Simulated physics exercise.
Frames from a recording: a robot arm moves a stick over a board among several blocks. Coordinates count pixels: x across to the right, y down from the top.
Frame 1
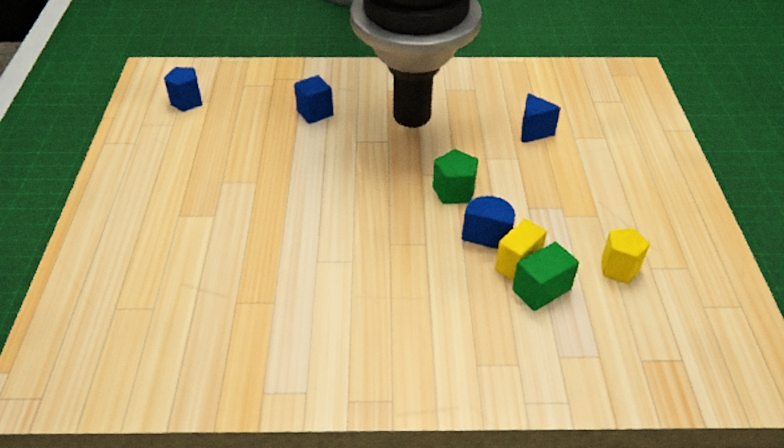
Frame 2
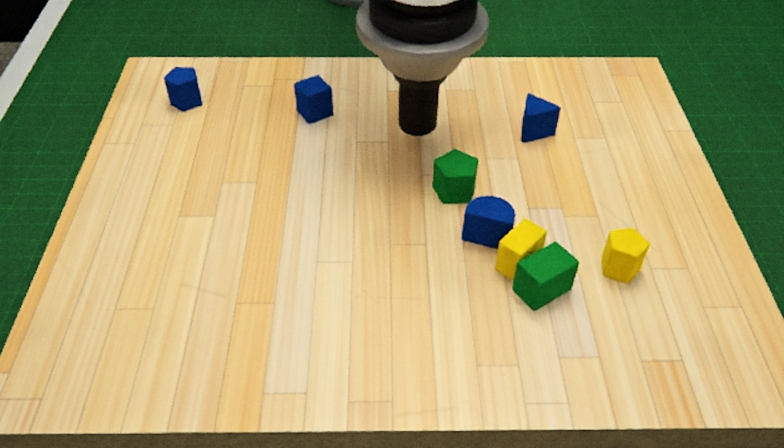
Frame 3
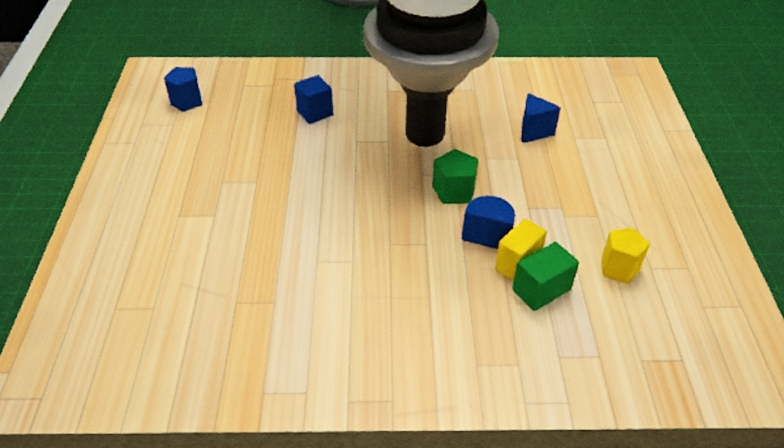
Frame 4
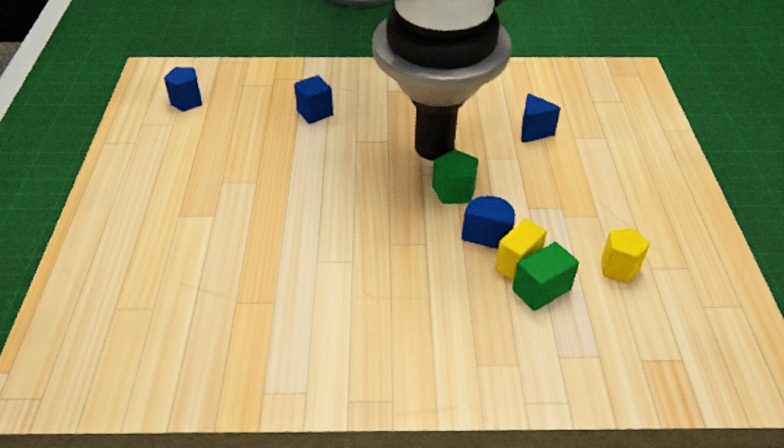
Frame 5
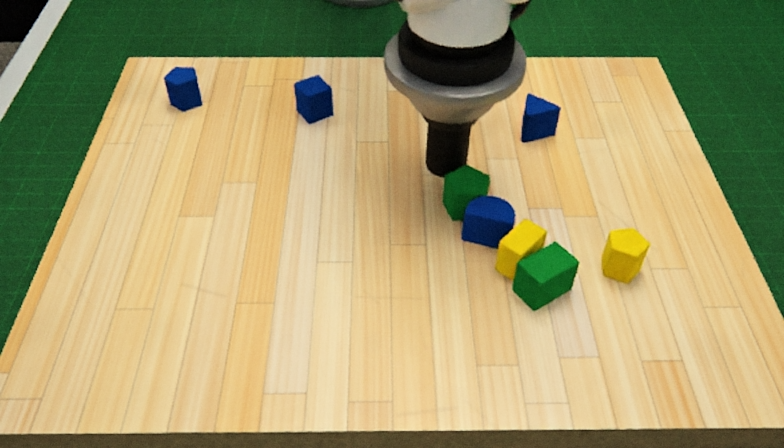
Robot arm moving its black stick down and right across a wooden board, nudging a green block toward a blue one.
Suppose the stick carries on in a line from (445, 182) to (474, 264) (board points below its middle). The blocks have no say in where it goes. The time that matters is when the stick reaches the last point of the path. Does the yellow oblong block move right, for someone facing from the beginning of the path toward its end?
No - that is not the case.
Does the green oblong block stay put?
Going by the path, no.
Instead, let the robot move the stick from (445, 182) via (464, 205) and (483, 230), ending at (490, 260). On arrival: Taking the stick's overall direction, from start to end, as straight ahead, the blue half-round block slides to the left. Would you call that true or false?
This is false.
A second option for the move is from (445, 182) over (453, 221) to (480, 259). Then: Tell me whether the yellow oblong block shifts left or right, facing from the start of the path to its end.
Well, taking the path from its start to its end as straight ahead, the yellow oblong block moves to the left.
What follows on the original path. One third of the way, stick at (456, 191); green pentagonal block at (485, 205), turned 15° anticlockwise; blue half-round block at (515, 231); yellow oblong block at (546, 257), turned 10° clockwise; green oblong block at (565, 280).
Two thirds of the way, stick at (466, 219); green pentagonal block at (499, 234), turned 20° anticlockwise; blue half-round block at (541, 255), turned 40° anticlockwise; yellow oblong block at (576, 272), turned 35° clockwise; green oblong block at (585, 299), turned 20° clockwise.
At the end, stick at (476, 247); green pentagonal block at (509, 265), turned 15° anticlockwise; blue half-round block at (554, 269), turned 85° anticlockwise; yellow oblong block at (598, 283), turned 40° clockwise; green oblong block at (602, 310), turned 25° clockwise.
